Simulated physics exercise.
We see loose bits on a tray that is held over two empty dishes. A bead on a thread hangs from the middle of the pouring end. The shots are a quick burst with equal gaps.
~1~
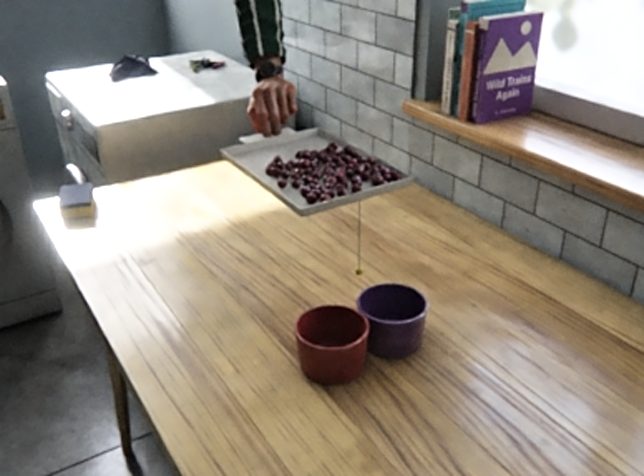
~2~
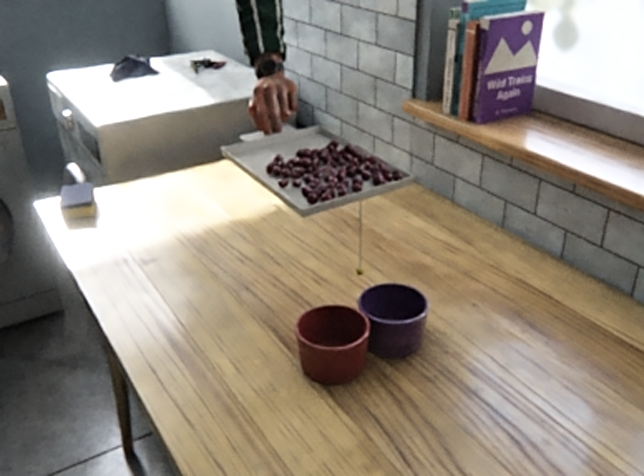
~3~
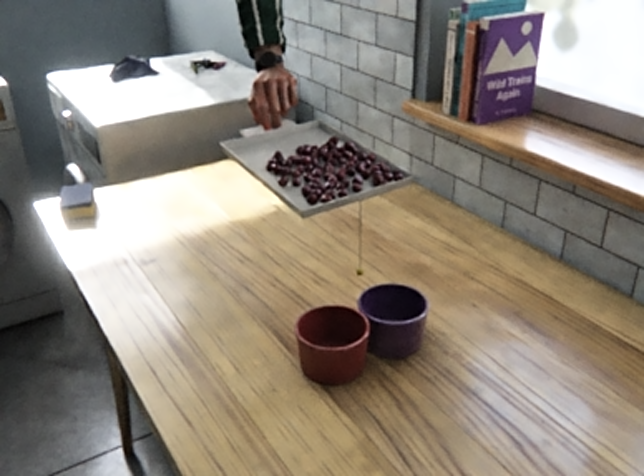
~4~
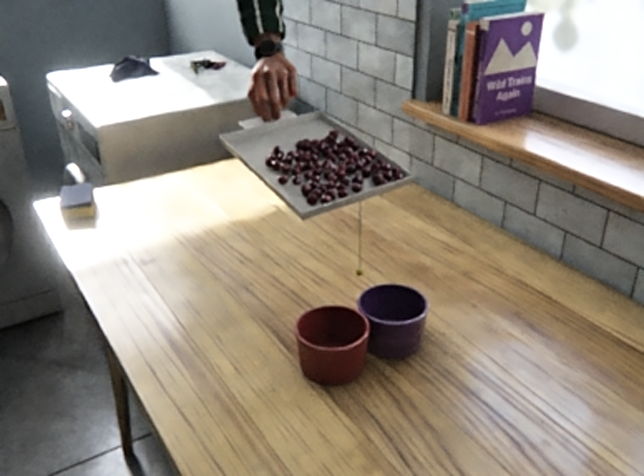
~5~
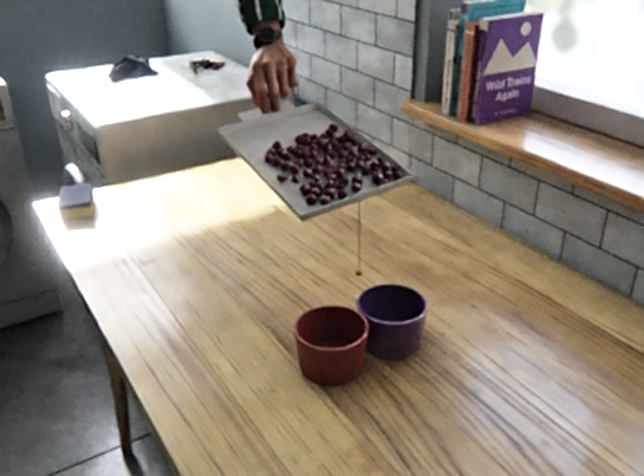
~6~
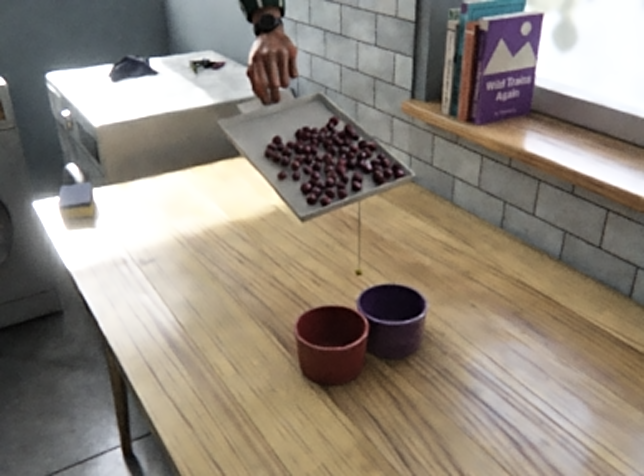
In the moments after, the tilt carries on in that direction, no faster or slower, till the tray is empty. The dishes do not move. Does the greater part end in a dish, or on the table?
They take over half between them.
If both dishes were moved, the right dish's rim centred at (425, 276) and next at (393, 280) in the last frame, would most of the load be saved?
First below a half, then below a half.
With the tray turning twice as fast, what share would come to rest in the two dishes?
It comes to 60 per cent or so.
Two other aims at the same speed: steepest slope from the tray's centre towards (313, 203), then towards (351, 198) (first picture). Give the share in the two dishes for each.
The first gives 60 %, the second 60 %.
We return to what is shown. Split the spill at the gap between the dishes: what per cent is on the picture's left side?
It comes to 60 per cent or so.
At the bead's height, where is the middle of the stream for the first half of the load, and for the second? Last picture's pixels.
The first part at (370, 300); the rest at (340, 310).
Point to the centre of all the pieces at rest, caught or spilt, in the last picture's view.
Close to (364, 342).
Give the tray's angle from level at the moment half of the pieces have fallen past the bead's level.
Roughly 115°.
Soon, tray tipped steeply; nearly all on the tray; a stray few in the right dish.
A while on, tray tipped right over; nearly all on the tray; a stray few in the right dish.
Towards the end, tray tipped past a quarter turn; about a quarter in the left dish; about a third in the right dish; about a third outside both.
Finally, tray tipped past a quarter turn; about a quarter in the left dish; about a third in the right dish; about a third outside both.
